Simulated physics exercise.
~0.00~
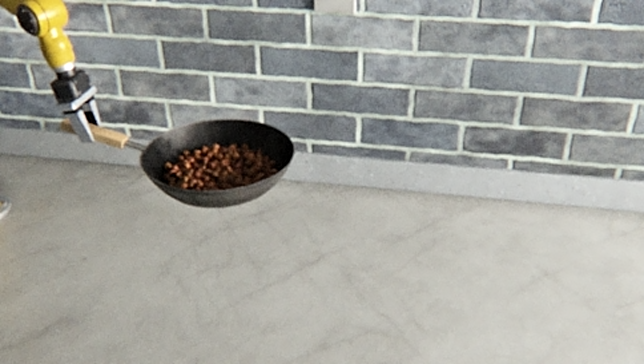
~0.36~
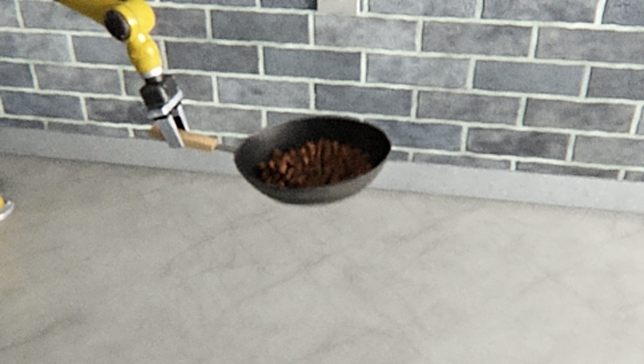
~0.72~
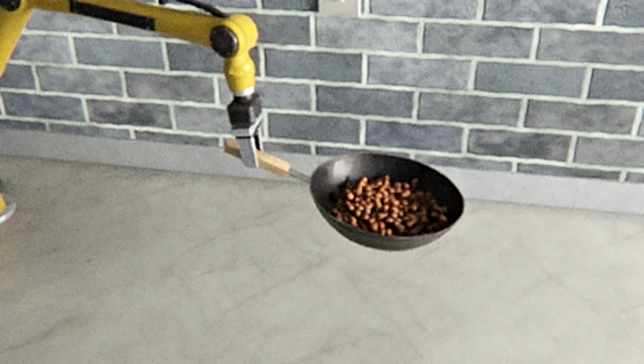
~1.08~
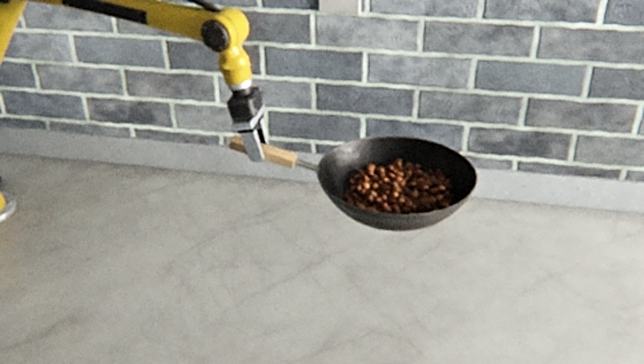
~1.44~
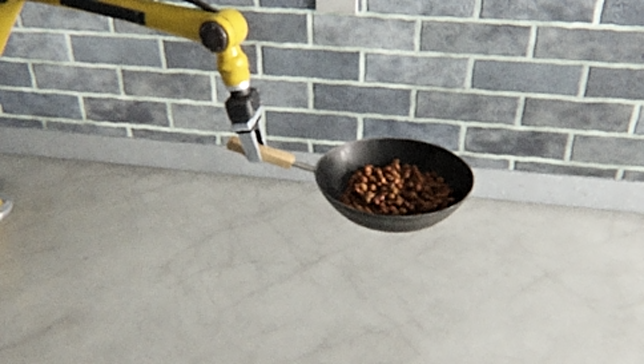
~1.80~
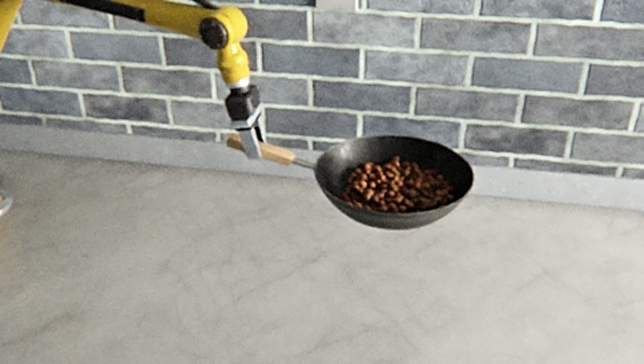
The footage shows a yellow robot arm holding a dark frying pan of hazelnuts by its wooden handle above a pale countertop, moving it right and slightly down, then raising it a little, before holding it nearly still with the heap of nuts still inside.
